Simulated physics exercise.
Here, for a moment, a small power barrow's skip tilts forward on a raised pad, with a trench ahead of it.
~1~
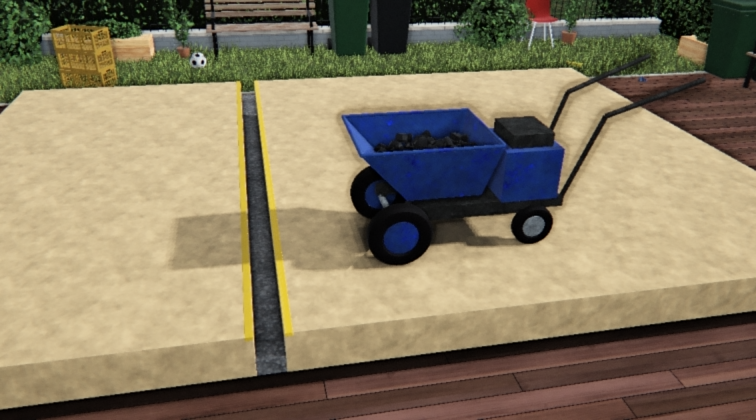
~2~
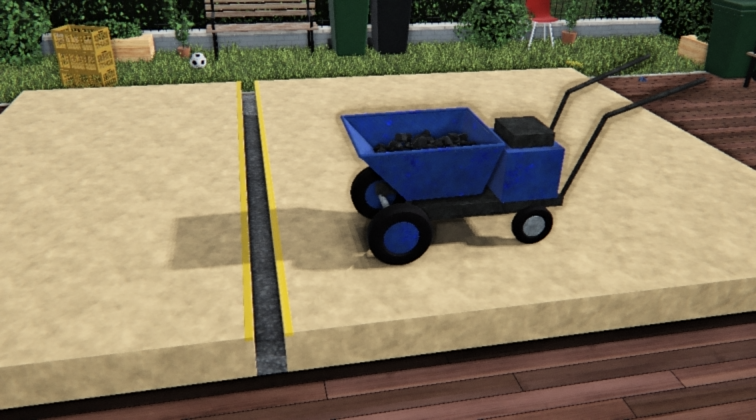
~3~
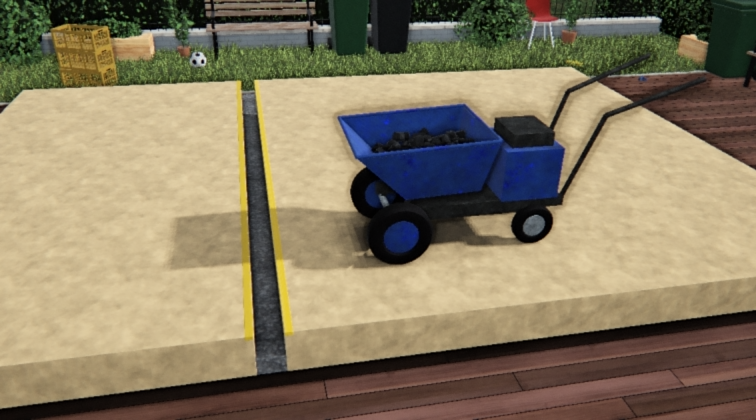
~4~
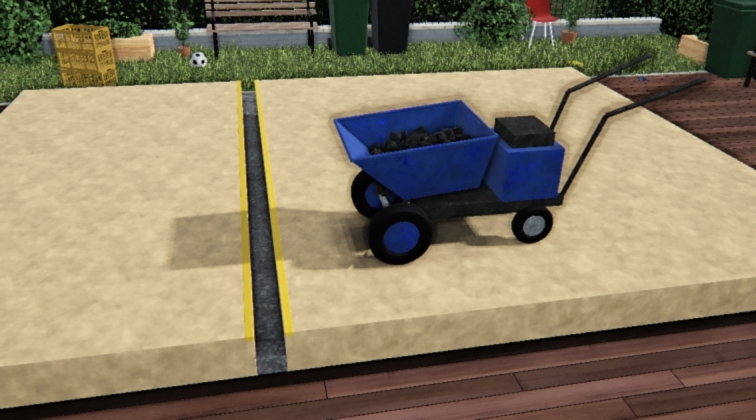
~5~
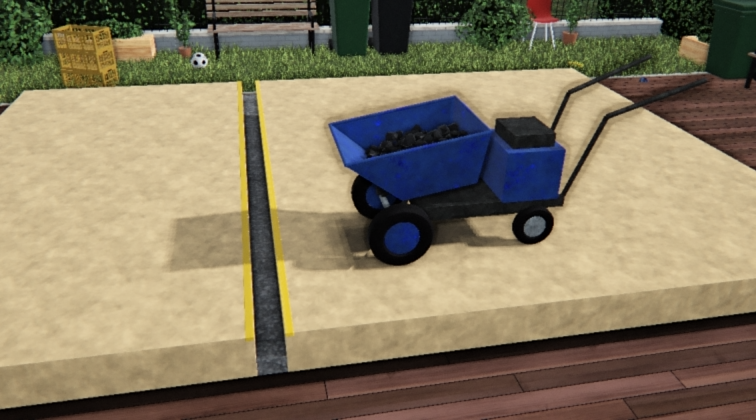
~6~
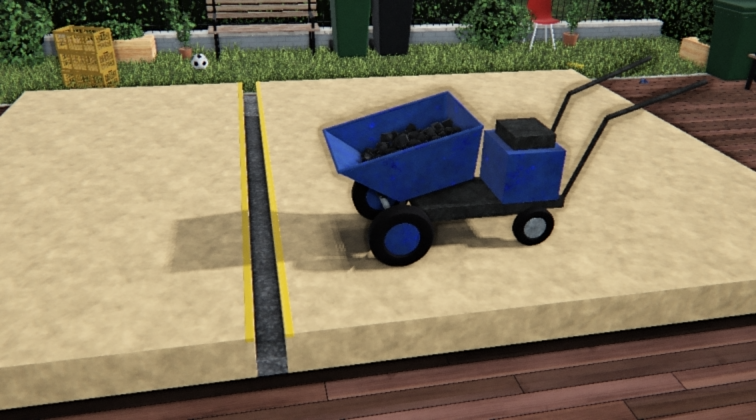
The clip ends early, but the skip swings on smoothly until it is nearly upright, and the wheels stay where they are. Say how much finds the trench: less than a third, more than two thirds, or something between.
Ends up a third to two thirds.
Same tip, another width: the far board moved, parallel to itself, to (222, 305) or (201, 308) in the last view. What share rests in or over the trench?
You'd get 60 in a hundred the first time and 60 in a hundred the second.
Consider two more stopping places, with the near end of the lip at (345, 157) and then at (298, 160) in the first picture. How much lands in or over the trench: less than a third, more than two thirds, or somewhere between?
For the first case, between a third and two thirds; for the second case, less than a third.
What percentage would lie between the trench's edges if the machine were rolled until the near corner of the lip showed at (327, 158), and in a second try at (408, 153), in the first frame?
40 and 10 percent, in that order.
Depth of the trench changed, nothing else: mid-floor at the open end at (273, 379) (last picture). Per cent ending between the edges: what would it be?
Roughly 50 in a hundred.
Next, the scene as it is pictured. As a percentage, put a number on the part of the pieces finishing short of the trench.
Roughly 15 in a hundred.
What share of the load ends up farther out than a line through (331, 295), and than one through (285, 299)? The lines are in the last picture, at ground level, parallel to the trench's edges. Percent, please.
Roughly 70 per cent, then roughly 50 per cent.
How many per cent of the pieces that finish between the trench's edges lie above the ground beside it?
Estimate: Around 25 %.
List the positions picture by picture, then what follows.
The first picture shows lip of the skip at (361, 156), level; top of the load at (438, 147), lumps of coal; first edge of the trench at (284, 298); far edge at (247, 302), the trench under half as wide as the skip, and about as deep as wide.
The second picture shows lip of the skip at (360, 156), level; top of the load at (438, 147).
The third picture shows lip of the skip at (357, 158), tipped barely; top of the load at (435, 145).
The fourth picture shows lip of the skip at (352, 161), tipped a little; top of the load at (432, 143).
The fifth picture shows lip of the skip at (346, 166), tipped a little; top of the load at (437, 136).
The sixth picture shows lip of the skip at (339, 172), tipped clearly; top of the load at (440, 138); first edge of the trench at (285, 299); far edge at (248, 303).
Soon, skip tipped steeply; all in the skip.
A while on, skip tipped right over; most in the skip; a small part short of the trench; a stray few in or heaped over the trench.
Towards the end, skip tipped right over; about a third in the skip; about a quarter short of the trench; about half in or heaped over the trench; a small part beyond it.
Finally, skip tipped right over; about a third in the skip; a small part short of the trench; about half in or heaped over the trench; a small part beyond it.
